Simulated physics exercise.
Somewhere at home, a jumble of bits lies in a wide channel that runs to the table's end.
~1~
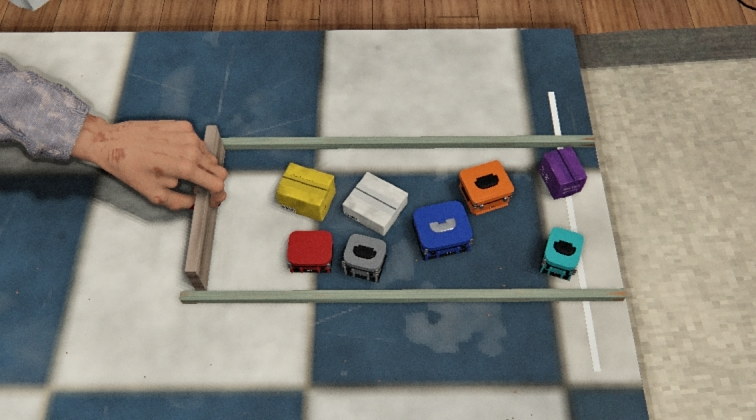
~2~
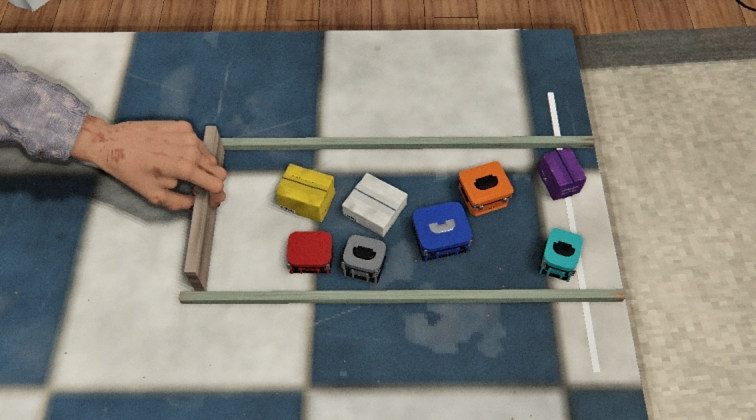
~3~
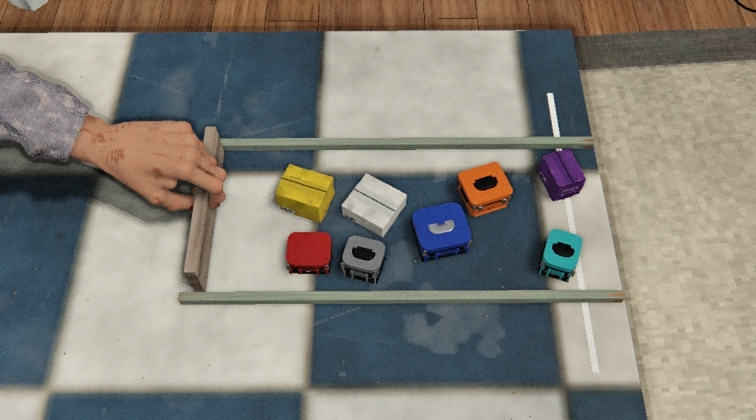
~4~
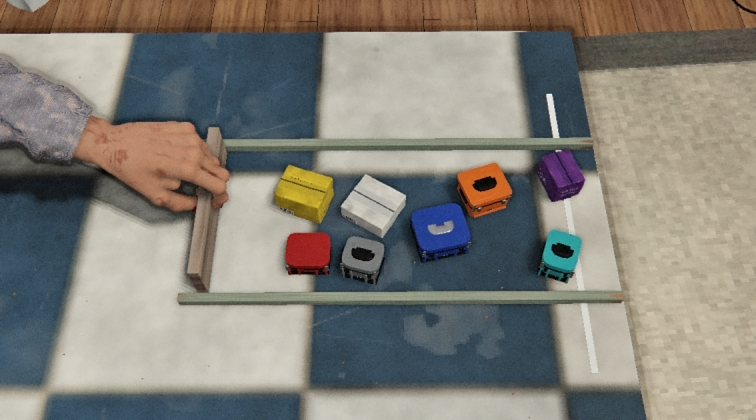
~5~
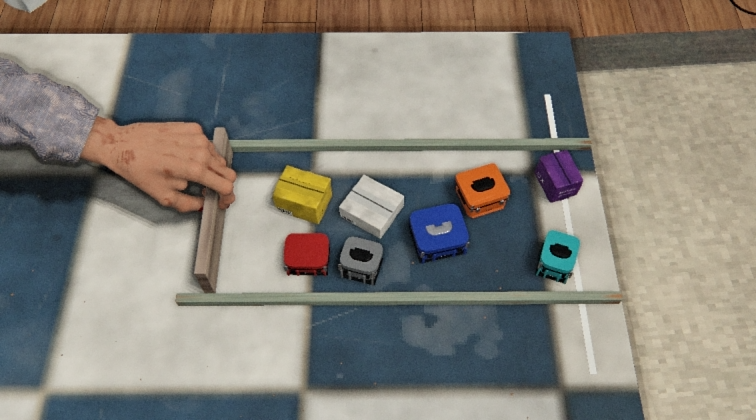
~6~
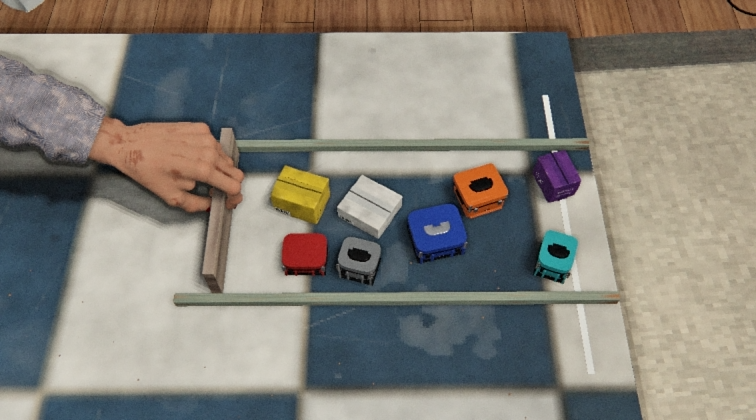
On a checkered tabletop, a hand holding a wooden board inches it right between two rails, toward small colourful boxes and cases.
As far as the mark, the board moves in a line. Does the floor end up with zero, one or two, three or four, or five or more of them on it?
It ends up with five or more.
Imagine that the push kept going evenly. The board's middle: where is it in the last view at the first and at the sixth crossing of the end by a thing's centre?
The middle is near (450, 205) first and near (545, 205) after.
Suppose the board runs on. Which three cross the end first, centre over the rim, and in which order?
They go in this order: The purple box, the turquoise case and the orange case.
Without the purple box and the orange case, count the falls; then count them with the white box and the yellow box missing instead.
First try 4, second try 3.
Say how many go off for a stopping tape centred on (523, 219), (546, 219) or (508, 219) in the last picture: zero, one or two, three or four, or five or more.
Either three or four; five or over; three to four.
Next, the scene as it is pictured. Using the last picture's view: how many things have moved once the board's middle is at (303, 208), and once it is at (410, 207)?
At the first spot the count is 4, and at the second it is 8.
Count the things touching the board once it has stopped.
It touches 2.
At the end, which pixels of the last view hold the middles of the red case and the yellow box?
Result: One about (595, 254), other about (588, 187).
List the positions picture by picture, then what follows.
The first frame shows purple box (562, 173); turquoise case (561, 254); orange case (485, 188); board (207, 206); tape (572, 216).
The second frame shows turquoise case (561, 255); yellow box (306, 193).
The third frame shows orange case (484, 190); grey case (364, 260).
The fourth frame shows purple box (560, 176); blue case (440, 233).
The fifth frame shows turquoise case (558, 257); red case (307, 255).
The sixth frame shows purple box (556, 176); turquoise case (556, 257); orange case (479, 192); board (223, 208); tape (566, 218).
Soon after, none off yet; purple box at rest near (556, 176); turquoise case at rest near (556, 257); orange case at rest near (479, 192).
After that, none off yet; purple box displaced a little near (575, 174); turquoise case displaced a little near (576, 254); orange case displaced about its own width near (540, 180).
And then, two off so far; purple box on its way down near (581, 337); turquoise case on its way down near (607, 331); orange case tilting well over near (626, 200).
In the end, the number that fall off is five or more; gone, grey case, white box, blue case, orange case, turquoise case and purple box.
